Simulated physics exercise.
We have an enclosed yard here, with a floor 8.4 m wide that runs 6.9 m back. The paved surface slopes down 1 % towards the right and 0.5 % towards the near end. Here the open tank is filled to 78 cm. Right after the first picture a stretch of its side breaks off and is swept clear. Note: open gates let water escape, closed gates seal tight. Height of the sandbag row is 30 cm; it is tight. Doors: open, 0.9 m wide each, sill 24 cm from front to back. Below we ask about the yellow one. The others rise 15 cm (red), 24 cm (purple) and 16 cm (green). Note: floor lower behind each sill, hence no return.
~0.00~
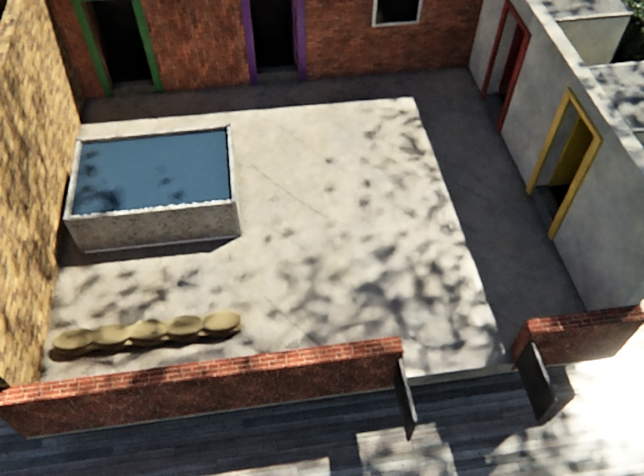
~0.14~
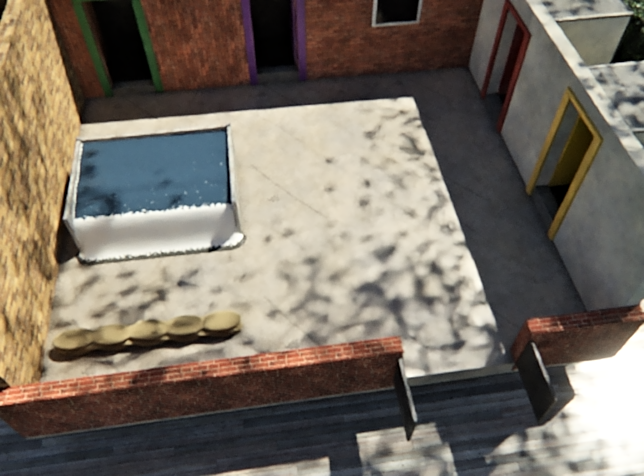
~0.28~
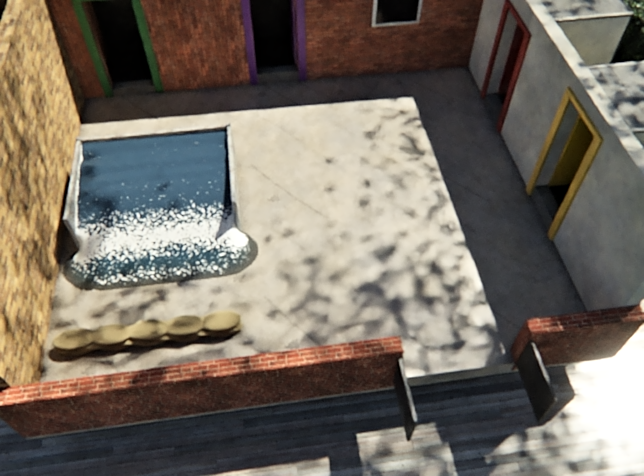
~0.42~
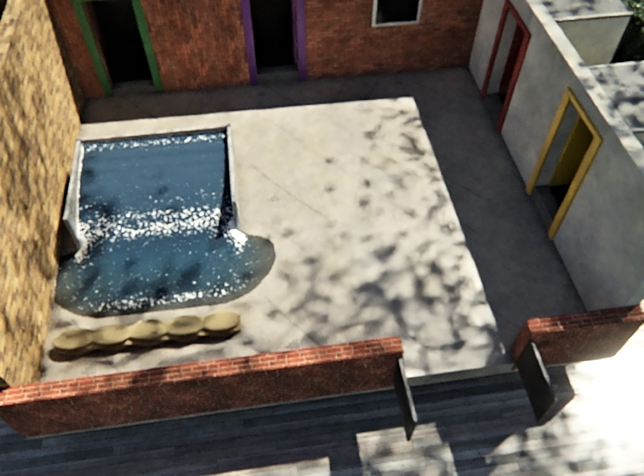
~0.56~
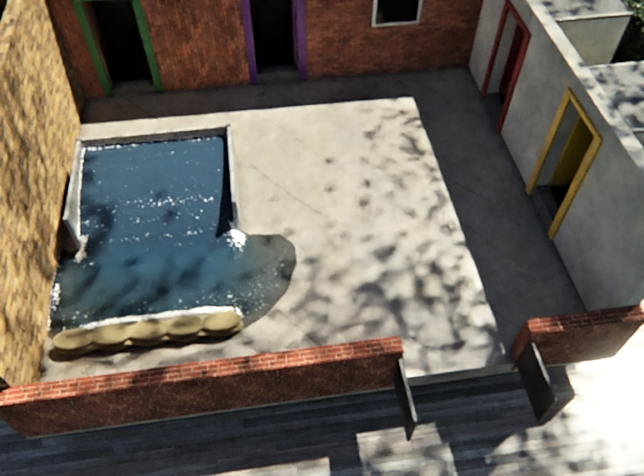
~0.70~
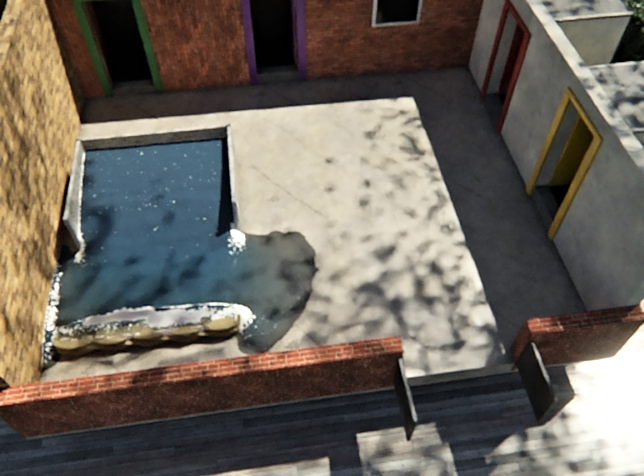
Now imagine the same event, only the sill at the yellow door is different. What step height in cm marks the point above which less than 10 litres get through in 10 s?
The point is around 16 cm.
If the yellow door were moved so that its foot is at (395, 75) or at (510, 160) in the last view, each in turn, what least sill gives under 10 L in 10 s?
Roughly 7.5 cm, then roughly 10.0 cm.
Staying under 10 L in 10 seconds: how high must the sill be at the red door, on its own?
Red: 5.5 cm.
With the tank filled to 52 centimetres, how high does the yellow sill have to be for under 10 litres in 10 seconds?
The step needs to be some 8.5 cm.
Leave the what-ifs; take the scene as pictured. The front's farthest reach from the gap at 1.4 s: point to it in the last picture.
Near pixel (376, 366).
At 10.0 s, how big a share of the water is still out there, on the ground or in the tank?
About 88 in every hundred.
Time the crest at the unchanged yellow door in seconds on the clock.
Some 5.5 s, more or less.
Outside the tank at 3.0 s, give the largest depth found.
32 cm.
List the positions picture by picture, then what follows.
The first picture shows still water, 78 cm deep, in the open tank at (154, 172); the yellow door at (558, 175) is dry.
In the second picture, the front is at (89, 262), 0.3 m from the gap at (159, 232); 0.6 m2 of floor is wet, 78 cm left at the back.
In the third picture, the gap is at (160, 233), the front 0.8 m out at (97, 287); the back of the open tank holds 77 cm.
In the fourth picture, the front is at (91, 313), 1.3 m from the gap at (160, 234); 4.0 m2 of floor is wet, 70 cm left at the back.
In the fifth picture, the gap is at (160, 234), the front 1.8 m out at (246, 321); the back of the open tank holds 66 cm.
In the sixth picture, water pours out at (160, 235) and has run 2.3 m, to (264, 347); about 13 cm deep outside, 64 cm at the back; 4.4 m in a straight line remain to the yellow door at (558, 175).
After 1.4 s water covers 25 % of the floor, deepest (54 cm) near (156, 318); it has not reached the yellow door.
After 3.0 s water covers 40 % of the floor, deepest (32 cm) near (37, 410); it has not reached the yellow door.
After 10.0 s water covers 85 % of the floor, deepest (14 cm) near (469, 78); 11 cm at the yellow door, 0 litres in over its 26 cm sill.
At the yellow door as built, the water arrived by 3.7 s and peaked near 22 cm at 5.6 s.
With a sill of 14 cm, 20 litres would have come in within the 10 s; with 19 cm, 2 litres. So under 10 litres takes about 16 cm.
